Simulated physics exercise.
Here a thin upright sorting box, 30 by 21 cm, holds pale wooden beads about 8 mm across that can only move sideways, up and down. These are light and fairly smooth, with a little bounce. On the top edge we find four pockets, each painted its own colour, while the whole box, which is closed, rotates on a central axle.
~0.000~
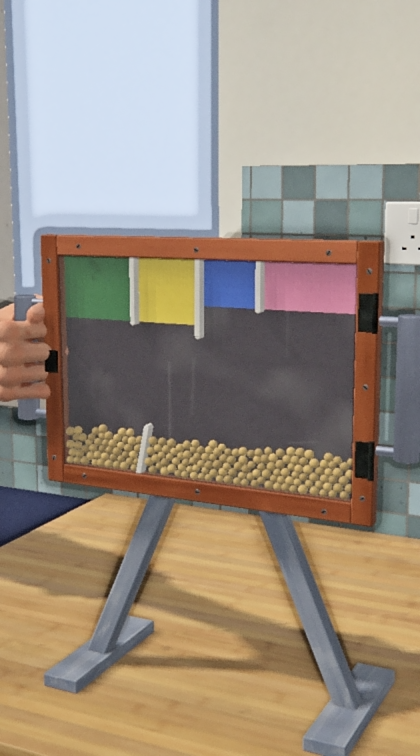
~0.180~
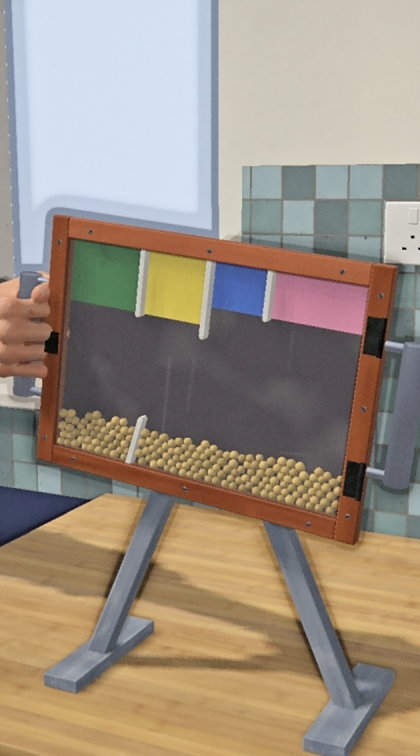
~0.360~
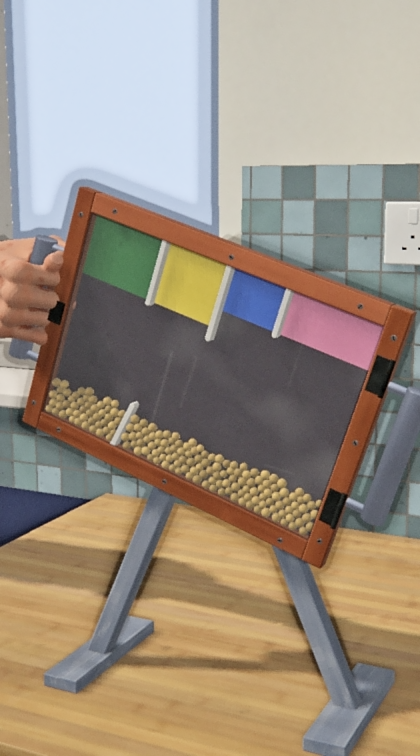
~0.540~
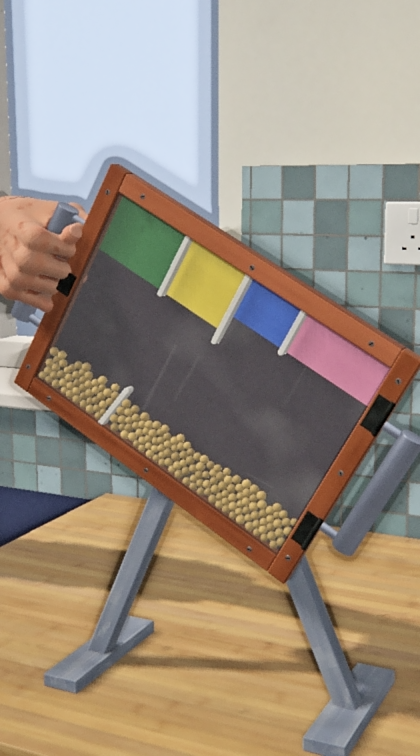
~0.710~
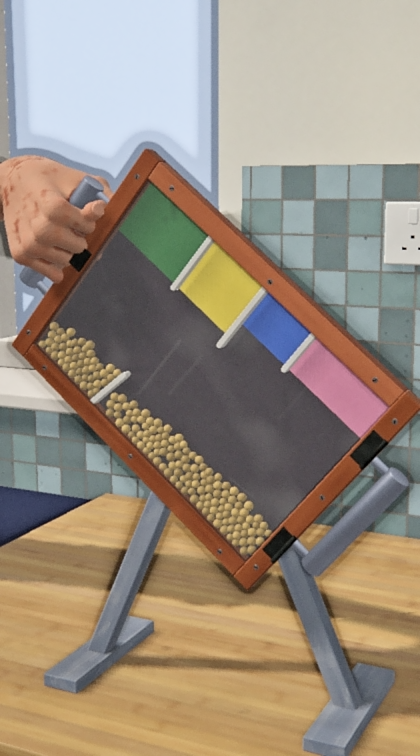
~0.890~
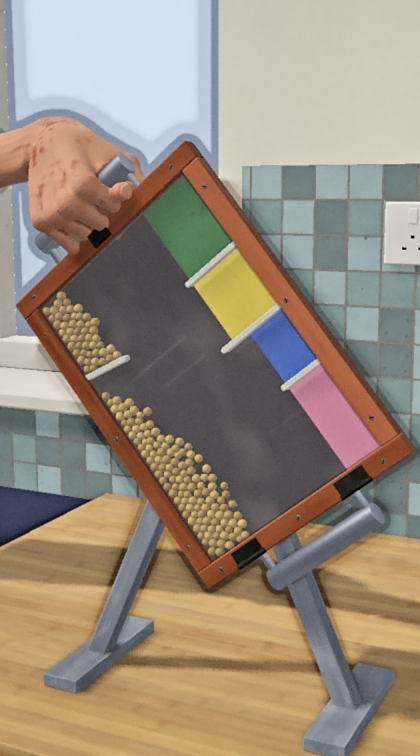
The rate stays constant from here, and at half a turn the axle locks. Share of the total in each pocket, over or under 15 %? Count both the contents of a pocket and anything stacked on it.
Blue over 15 %, pink over 15 %, green under 15 %, yellow under 15 %.
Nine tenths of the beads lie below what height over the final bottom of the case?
That height is around 9 cm.
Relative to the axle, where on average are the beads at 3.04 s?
Roughly 10 cm to the left of the axle and 5 cm below it.
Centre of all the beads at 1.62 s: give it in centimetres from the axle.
Roughly 6 cm to the left of the axle and 7 cm under it.
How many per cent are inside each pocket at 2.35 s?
Blue pocket: 0; pink pocket: 30; green pocket: 0; yellow pocket: 5.
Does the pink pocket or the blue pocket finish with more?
By the end, the pink pocket holds more.
After 1.62 s, it has turned 96°, the beads' middle is 6 cm left of and 7 cm below the axle; inside pockets, pink 5 %.
After 2.35 s, it has turned 141°, the beads' middle is 7 cm left of and 9 cm below the axle; inside pockets, pink 30 %, yellow 5 %.
At rest by 4.2 s, blue 20 %, pink 75 %, green 0 %, yellow 5 %.
